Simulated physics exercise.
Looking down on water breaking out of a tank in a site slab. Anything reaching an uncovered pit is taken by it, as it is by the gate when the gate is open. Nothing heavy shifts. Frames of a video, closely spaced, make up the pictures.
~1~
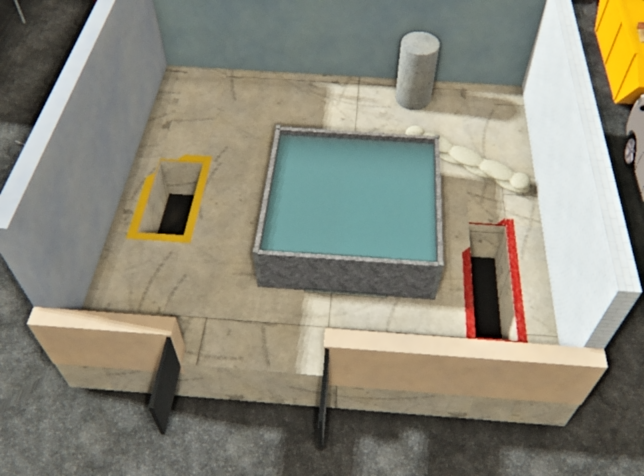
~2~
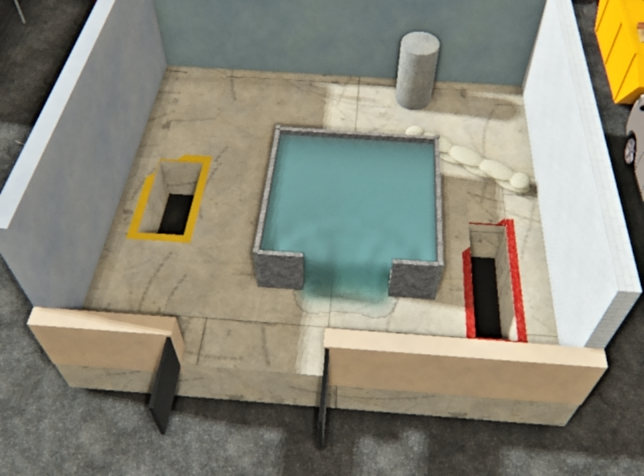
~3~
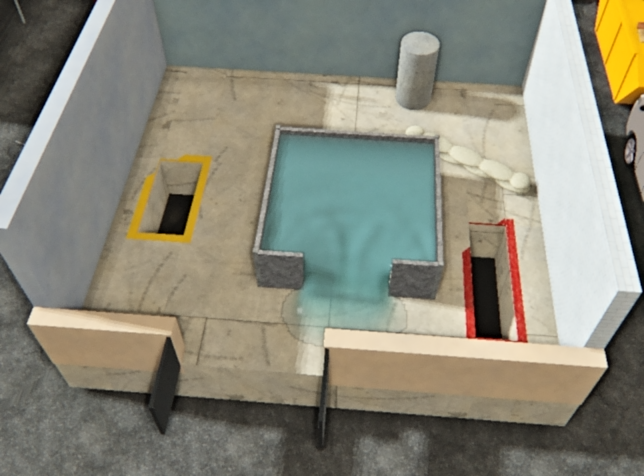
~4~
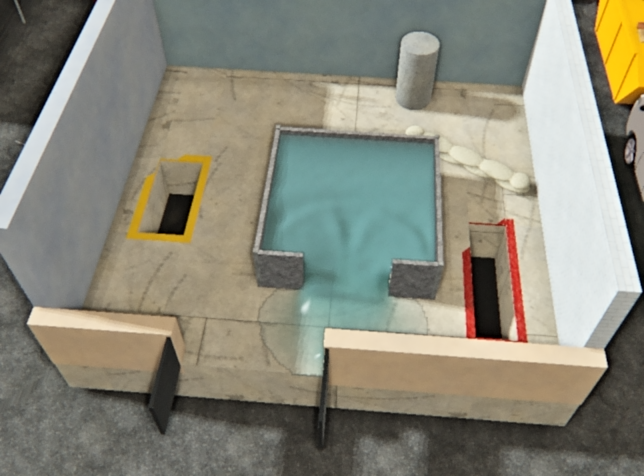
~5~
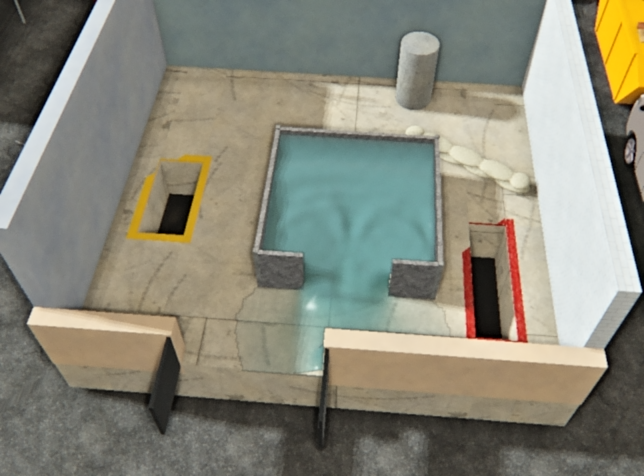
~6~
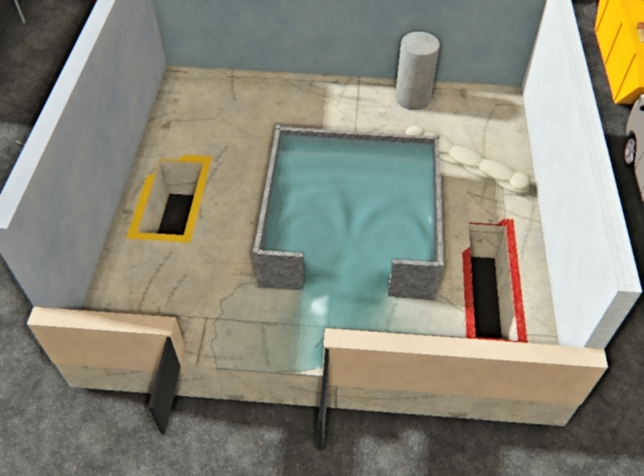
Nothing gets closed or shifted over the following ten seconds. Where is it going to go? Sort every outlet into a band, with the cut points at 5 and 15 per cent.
Final shares: The gate over 15 %; the red pit over 15 %; the yellow pit under 5 %.
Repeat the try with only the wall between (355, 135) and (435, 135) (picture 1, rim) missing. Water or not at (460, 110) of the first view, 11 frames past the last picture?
At that point: Swamped.
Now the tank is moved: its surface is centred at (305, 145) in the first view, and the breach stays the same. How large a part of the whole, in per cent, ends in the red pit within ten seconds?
Share in the red pit - 14 in a hundred.
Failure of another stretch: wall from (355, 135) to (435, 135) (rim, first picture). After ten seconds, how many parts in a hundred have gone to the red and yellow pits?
Approximately, red takes 10 % and yellow takes 20 %.
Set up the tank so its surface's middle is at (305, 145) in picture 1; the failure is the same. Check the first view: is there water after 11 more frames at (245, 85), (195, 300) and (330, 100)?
Spot 1 unwetted, spot 2 wetted, and spot 3 unwetted.
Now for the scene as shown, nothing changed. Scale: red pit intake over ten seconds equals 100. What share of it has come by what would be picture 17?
Around 15 percent.
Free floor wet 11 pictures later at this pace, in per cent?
Roughly 20 percent, I'd say.
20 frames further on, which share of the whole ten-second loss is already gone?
It should be close to 45 percent by then.
A moment on, water covers 15 % of the floor; the gate 6 %, the red pit 1 %, the yellow pit 0 %.
Next, water covers 20 % of the floor; the gate 13 %, the red pit 4 %, the yellow pit 0 %.
Then, water covers 30 % of the floor; the gate 21 %, the red pit 11 %, the yellow pit 0 %.
Later, water covers 40 % of the floor; the gate 31 %, the red pit 20 %, the yellow pit 1 %.
In the end, water covers 45 % of the floor; the gate 38 %, the red pit 28 %, the yellow pit 3 %.
